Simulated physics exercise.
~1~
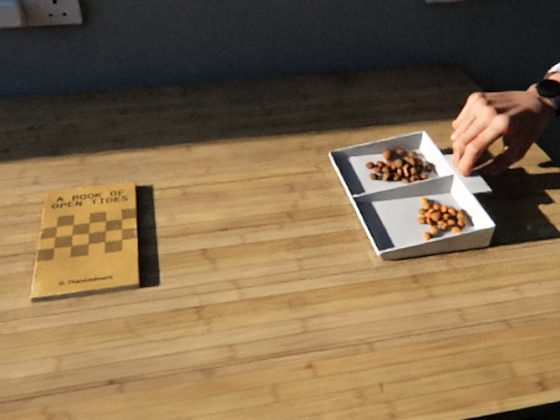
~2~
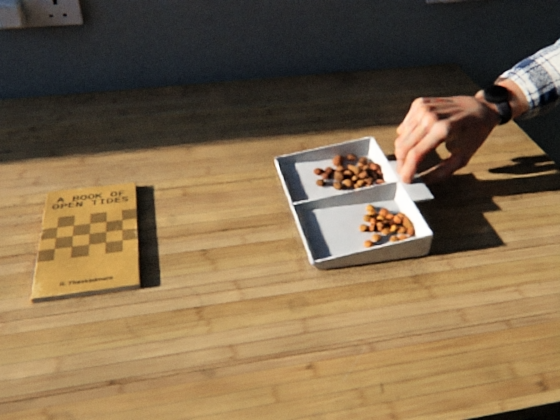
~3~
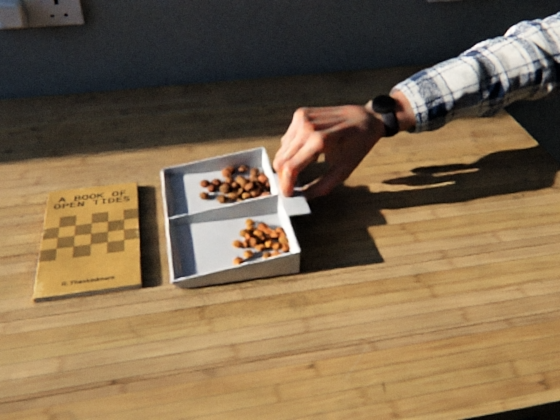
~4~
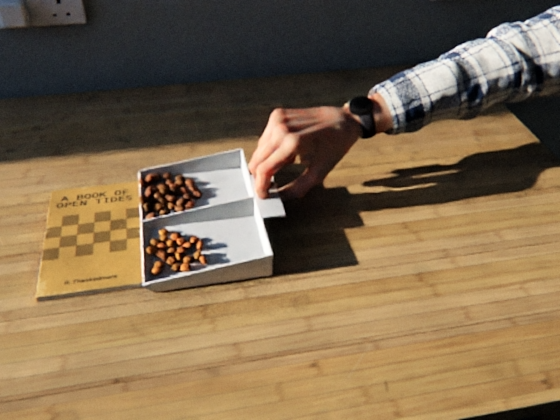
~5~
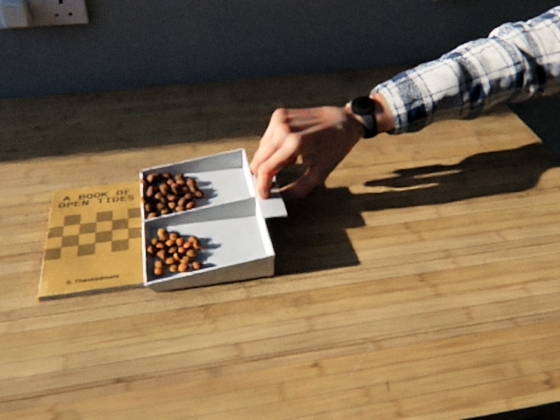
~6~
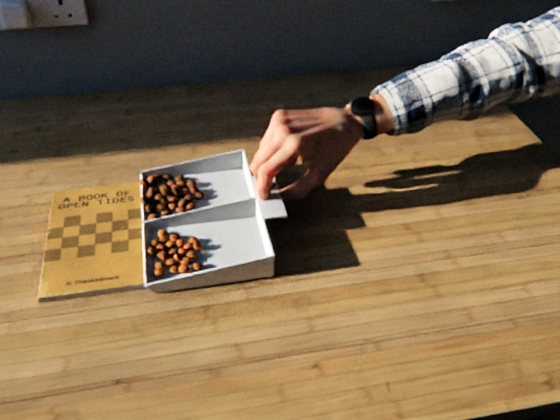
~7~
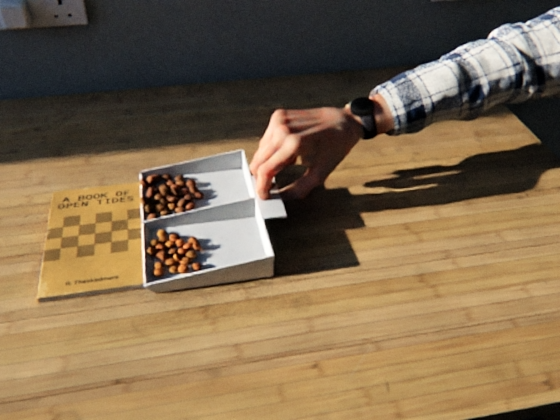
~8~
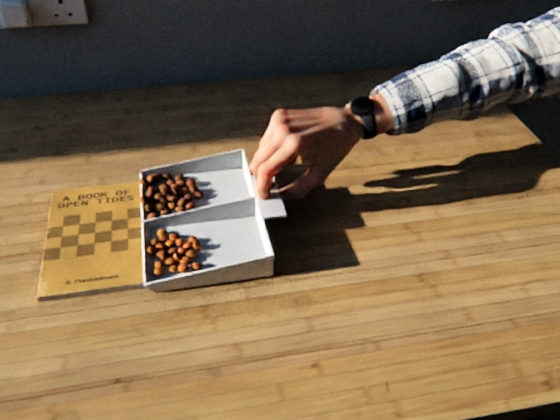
A hand slides a divided tray left into a thin book, and the nuts shift but stay inside.
